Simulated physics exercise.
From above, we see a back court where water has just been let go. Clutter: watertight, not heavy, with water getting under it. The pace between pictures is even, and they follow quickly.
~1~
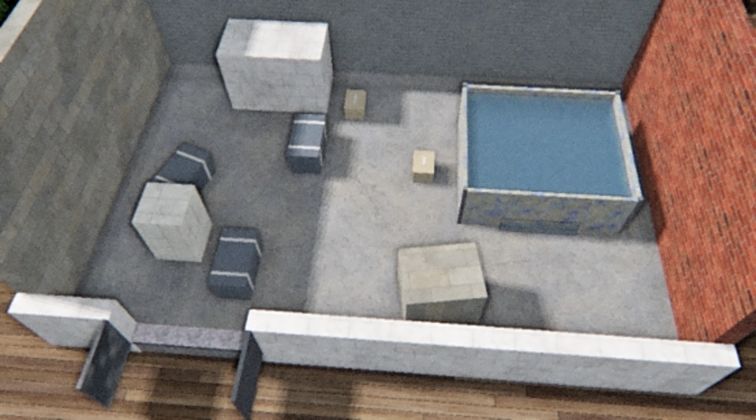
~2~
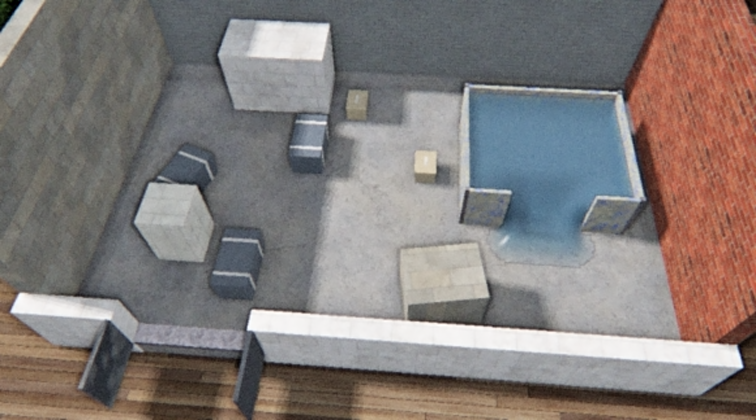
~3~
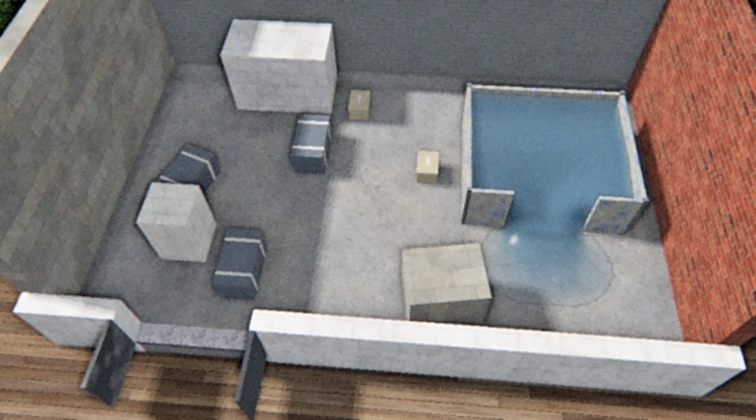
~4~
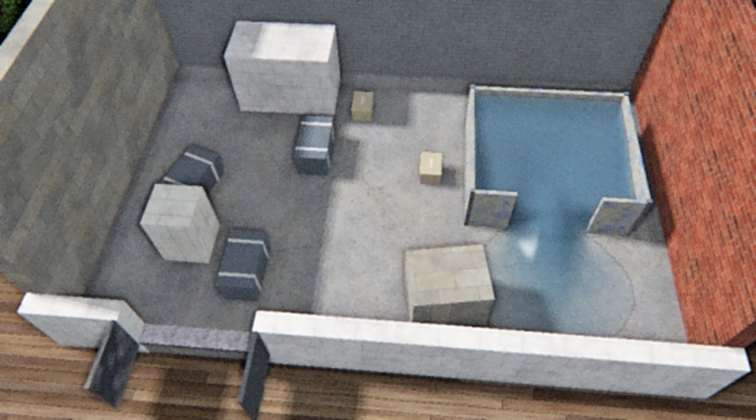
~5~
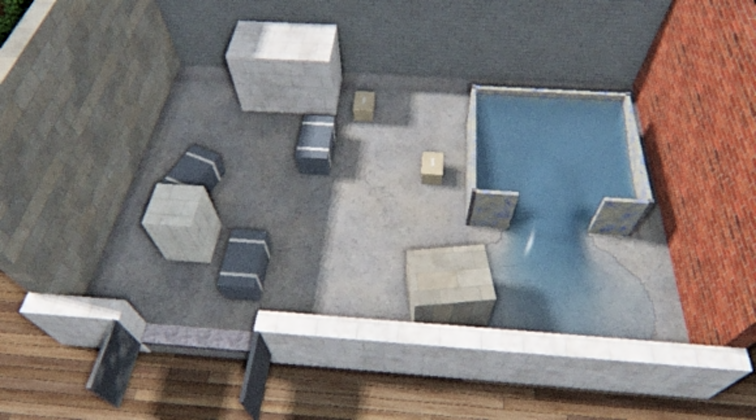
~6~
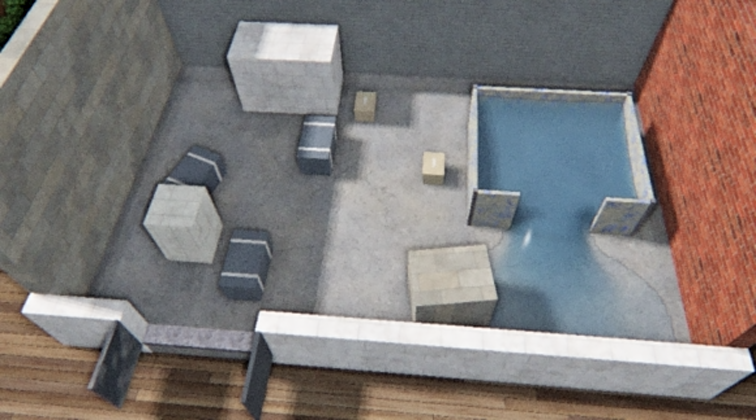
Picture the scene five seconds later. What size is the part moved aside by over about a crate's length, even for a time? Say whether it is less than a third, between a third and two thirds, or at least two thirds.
It is less than a third.
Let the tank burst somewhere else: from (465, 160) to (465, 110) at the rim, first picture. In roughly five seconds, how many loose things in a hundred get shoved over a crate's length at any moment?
It comes out at roughly 100 per cent.
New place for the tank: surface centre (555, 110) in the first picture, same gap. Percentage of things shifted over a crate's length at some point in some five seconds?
I reckon around 0 percent of them.
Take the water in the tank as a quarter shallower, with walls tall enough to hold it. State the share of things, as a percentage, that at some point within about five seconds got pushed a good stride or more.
Share: Close to 0 %.
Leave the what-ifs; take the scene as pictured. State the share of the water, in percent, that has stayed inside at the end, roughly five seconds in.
Estimate: About 100 %.
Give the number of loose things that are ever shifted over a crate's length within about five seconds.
0.
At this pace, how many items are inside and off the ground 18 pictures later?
By my reckoning the number comes out at 0.
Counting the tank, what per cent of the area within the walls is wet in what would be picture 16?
35 in a hundred, roughly.
A moment on, 0 of 5 are well off their spots; 0 afloat.
Next, 0 of 5 are well off their spots; 0 afloat.
Later, 0 of 5 are well off their spots; 0 afloat.
In the end, 0 of 5 are well off their spots, and 0 have been at some point; 0 afloat.
